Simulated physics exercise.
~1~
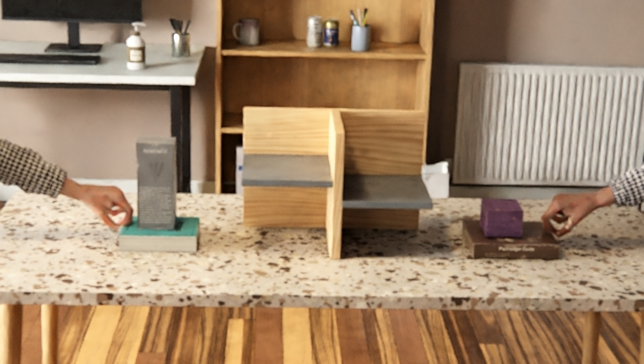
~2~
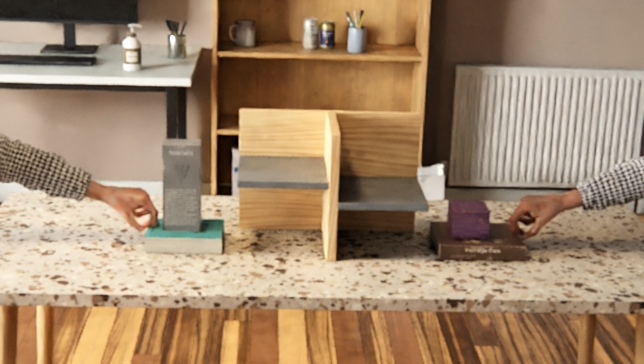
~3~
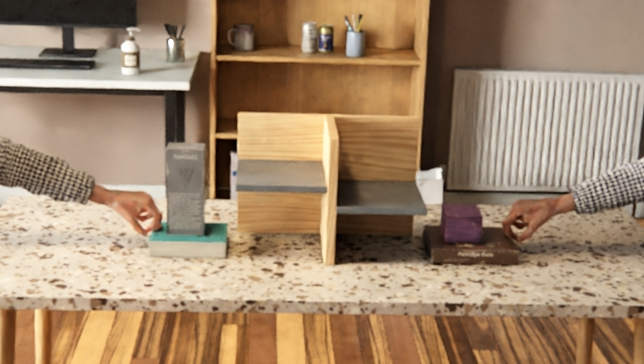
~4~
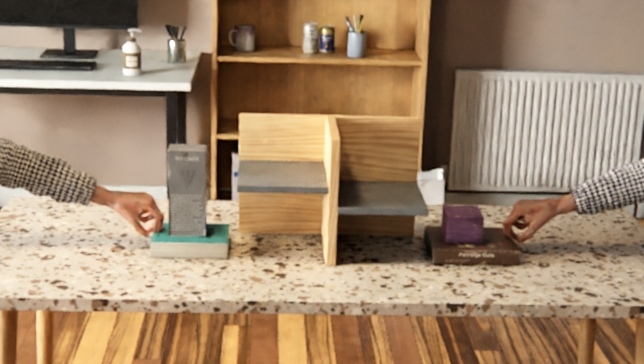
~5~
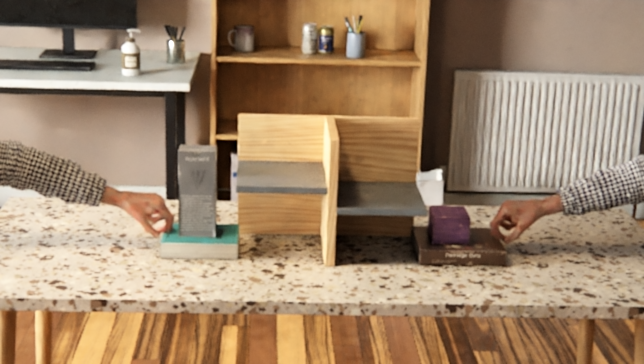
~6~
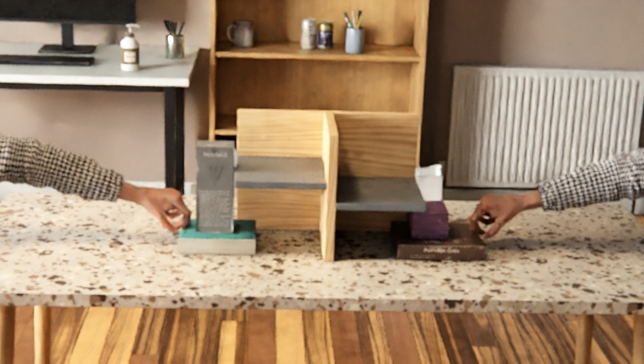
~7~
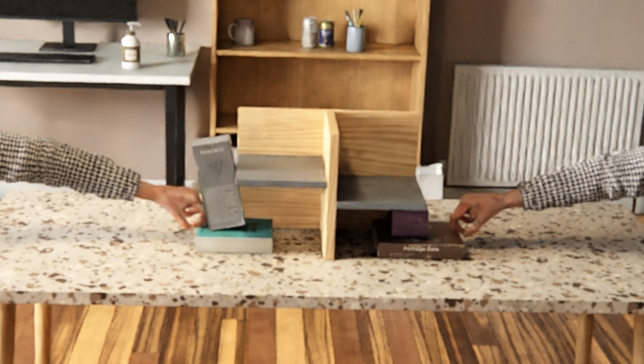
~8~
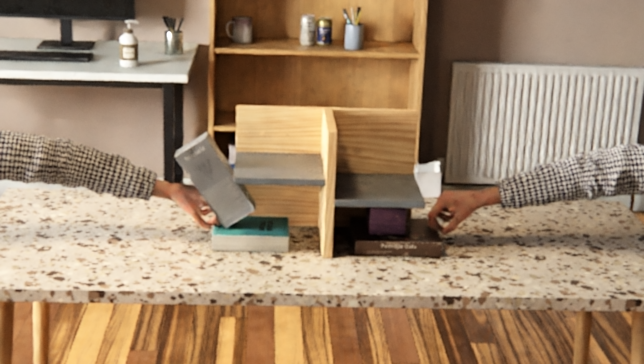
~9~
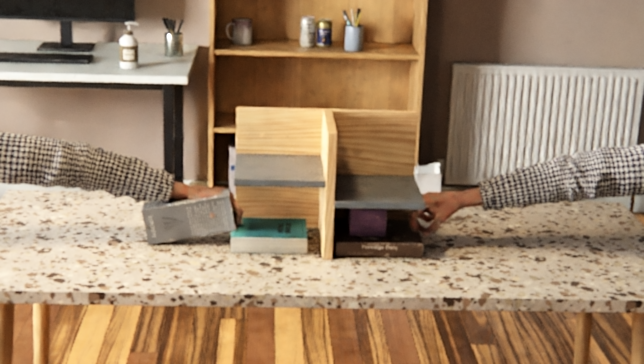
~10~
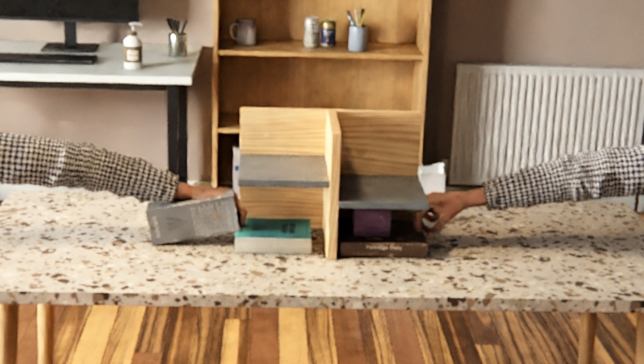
The footage shows two hands pushing loaded bases inward from either side beneath the shelves of a wooden rack; the purple block slides under the right shelf still on its brown box, while the tall grey carton meets the left shelf, tips back and ends on its side.
